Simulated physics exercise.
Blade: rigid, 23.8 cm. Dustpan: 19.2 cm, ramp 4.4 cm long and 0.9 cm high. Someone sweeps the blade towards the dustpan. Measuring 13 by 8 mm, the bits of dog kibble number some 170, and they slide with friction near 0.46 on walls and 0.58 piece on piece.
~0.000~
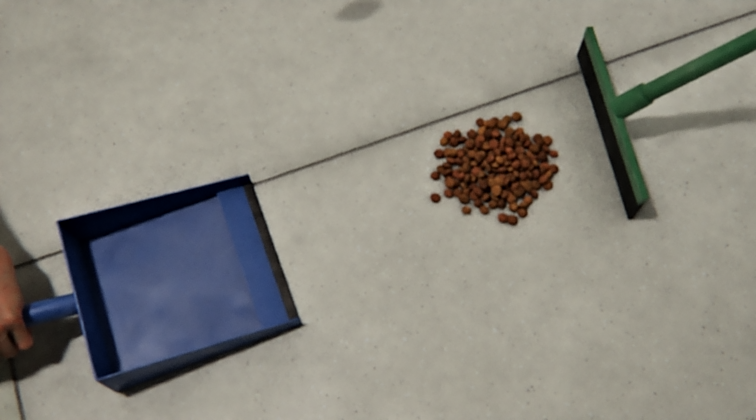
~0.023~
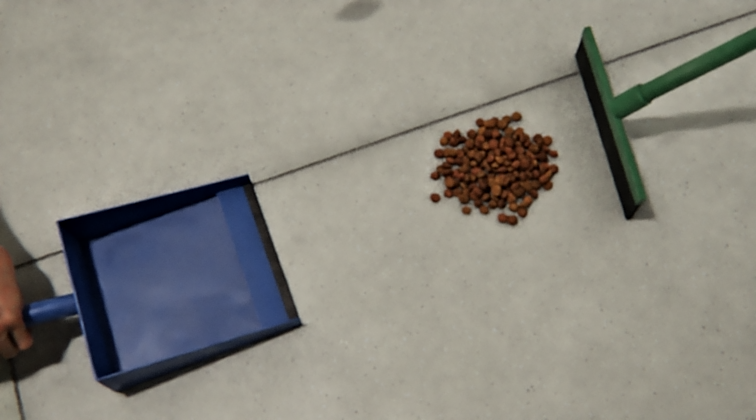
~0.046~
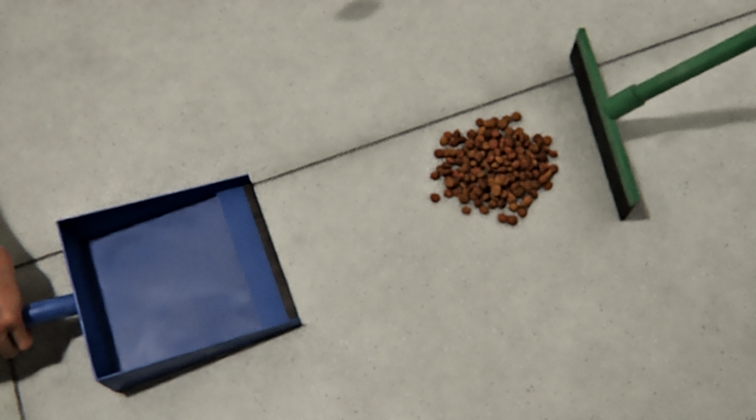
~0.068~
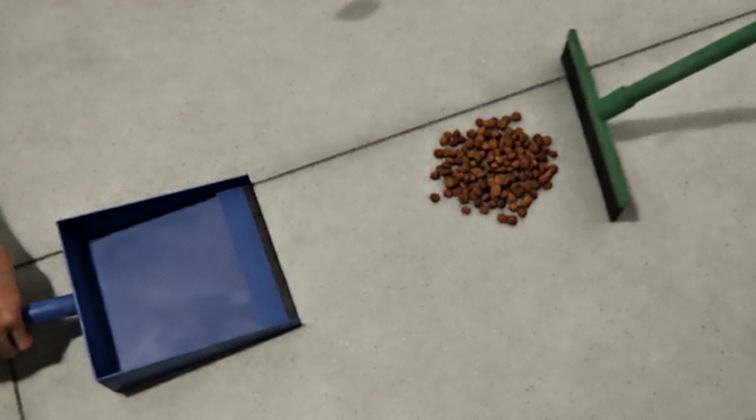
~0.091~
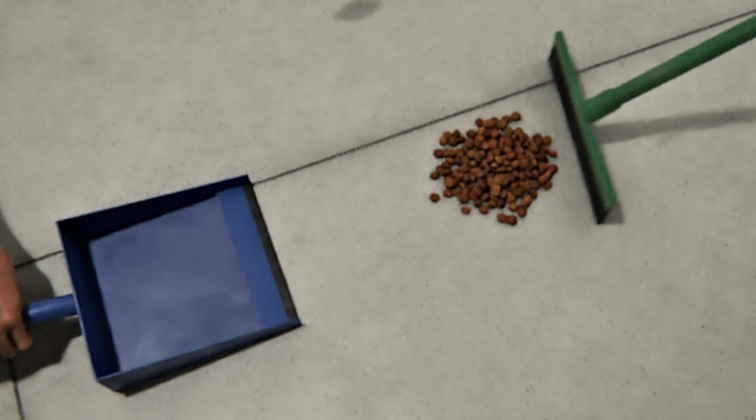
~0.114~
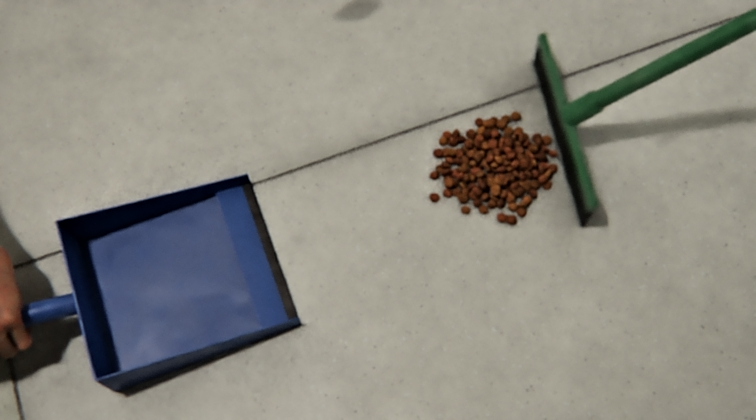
A hand at the left edge grips the handle of a blue dustpan lying on a pale grey floor crossed by thin dark seams, seen from above at a slant. Small reddish-brown bits of kibble sit in a loose pile right of centre, with a green-handled blade to their right. The blade slides a short way left to the pile's edge, while the pan, pile and camera stay still.
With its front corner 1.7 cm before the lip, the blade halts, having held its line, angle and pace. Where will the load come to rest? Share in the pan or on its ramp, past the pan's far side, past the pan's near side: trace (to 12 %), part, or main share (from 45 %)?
Pan part, far side part, near side trace.
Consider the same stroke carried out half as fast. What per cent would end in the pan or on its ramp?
About 25 %.
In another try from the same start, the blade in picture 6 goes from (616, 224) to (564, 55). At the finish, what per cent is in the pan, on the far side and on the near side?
Pan 0 % / far 0 % / near 25 %.
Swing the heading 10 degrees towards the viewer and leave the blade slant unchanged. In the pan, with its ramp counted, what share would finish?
Result: Close to 35 %, ramp counted.
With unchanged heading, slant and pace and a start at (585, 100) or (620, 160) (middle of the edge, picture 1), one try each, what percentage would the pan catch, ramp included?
First try about 30 per cent, second about 25 per cent.
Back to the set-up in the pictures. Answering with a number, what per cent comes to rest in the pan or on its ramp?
30 %.
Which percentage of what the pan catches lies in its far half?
Estimate: Close to 80 %.
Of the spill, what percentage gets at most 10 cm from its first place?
Some 0 per cent.
Then, at 0.31 s, middle of the blade 20 cm from the lip; 0 % over the lip, far side 10 %, near side 0 %.
After 0.44 s, middle of the blade 9 cm from the lip; 0 % over the lip, far side 25 %, near side 0 %.
Then, at 0.69 s, middle of the blade 4 cm from the lip; 30 % over the lip, far side 35 %, near side 0 %.
At rest (1.2 s), pan 30 %, far side 35 %, near side 0 %, in front of the lip or behind the blade 30 %.
